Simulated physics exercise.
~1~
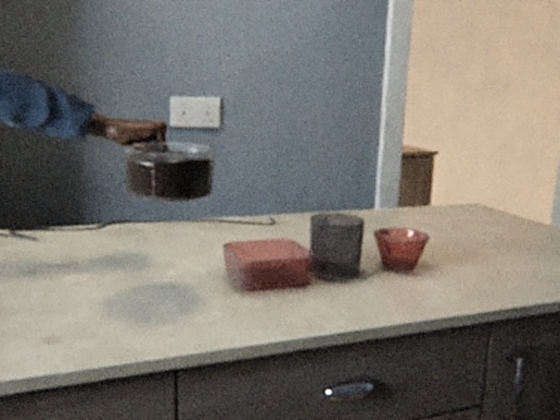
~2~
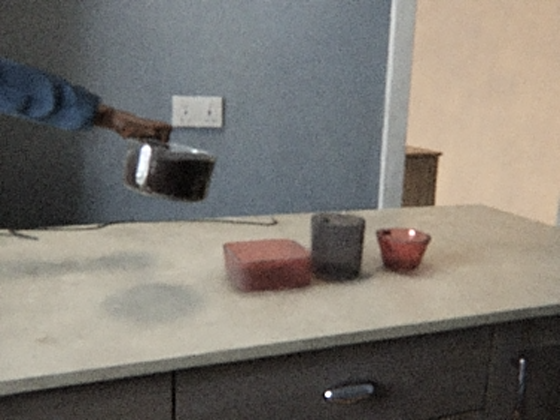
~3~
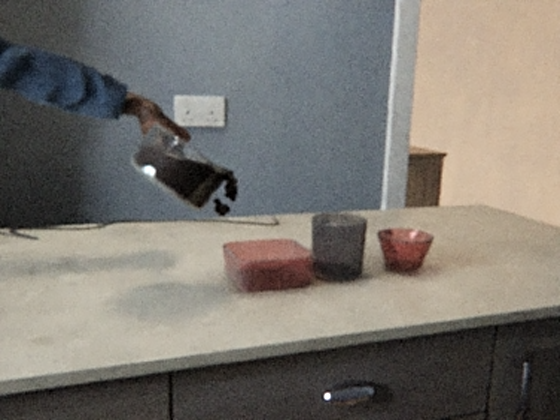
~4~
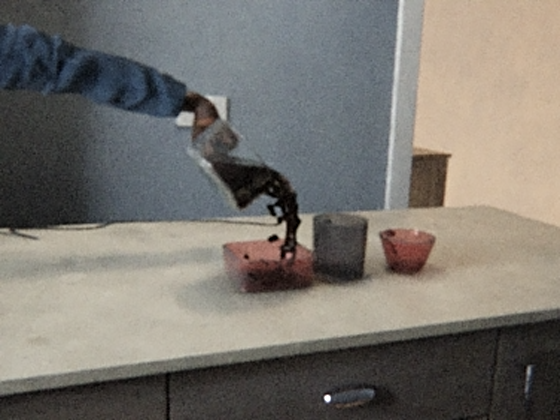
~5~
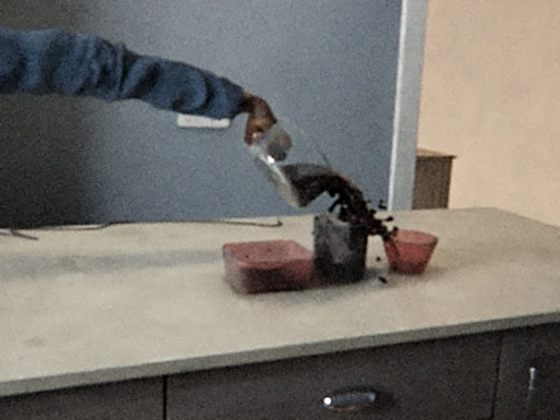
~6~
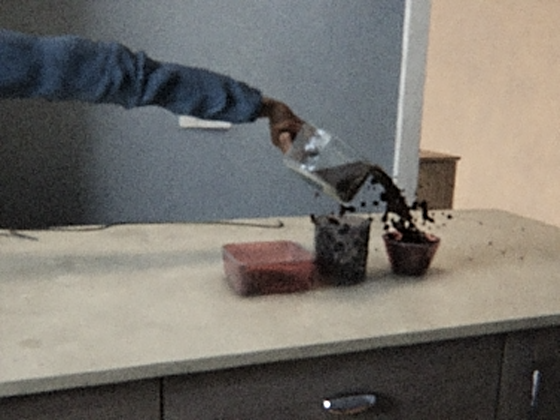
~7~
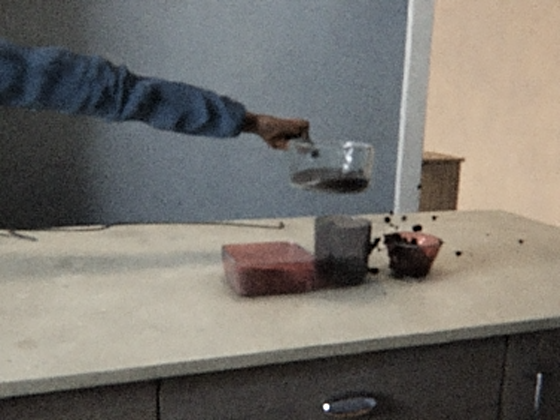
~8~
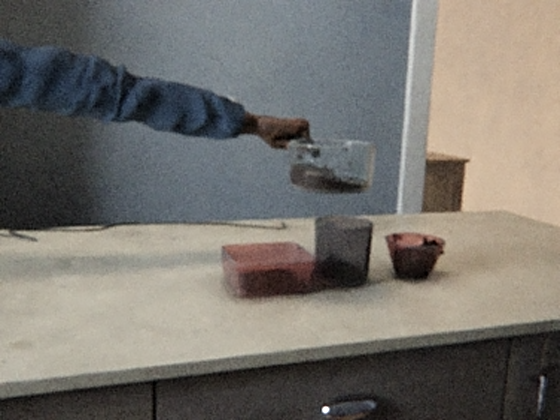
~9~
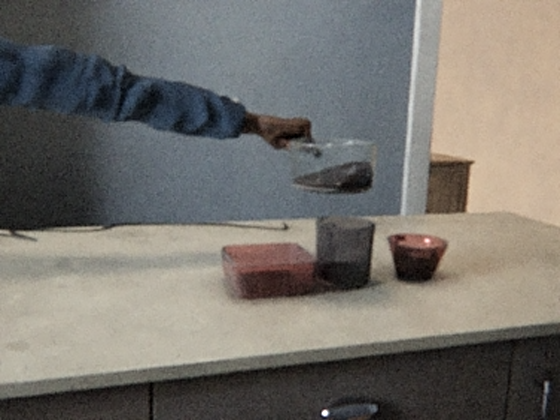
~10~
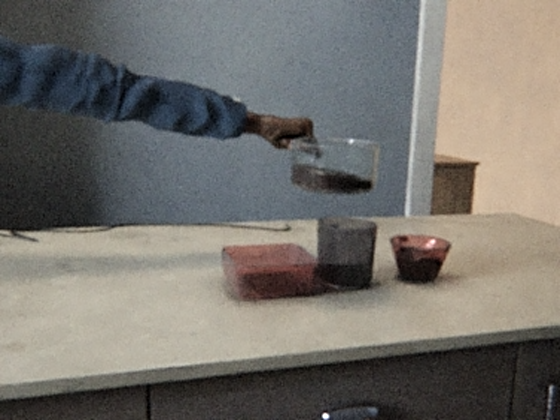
A hand tipped a clear saucepan of dark coffee to the right while sweeping it over a reddish food box, a gray mug and a red cup, splashing some around, then leveled it, leaving coffee in the cup and some still in the pan.
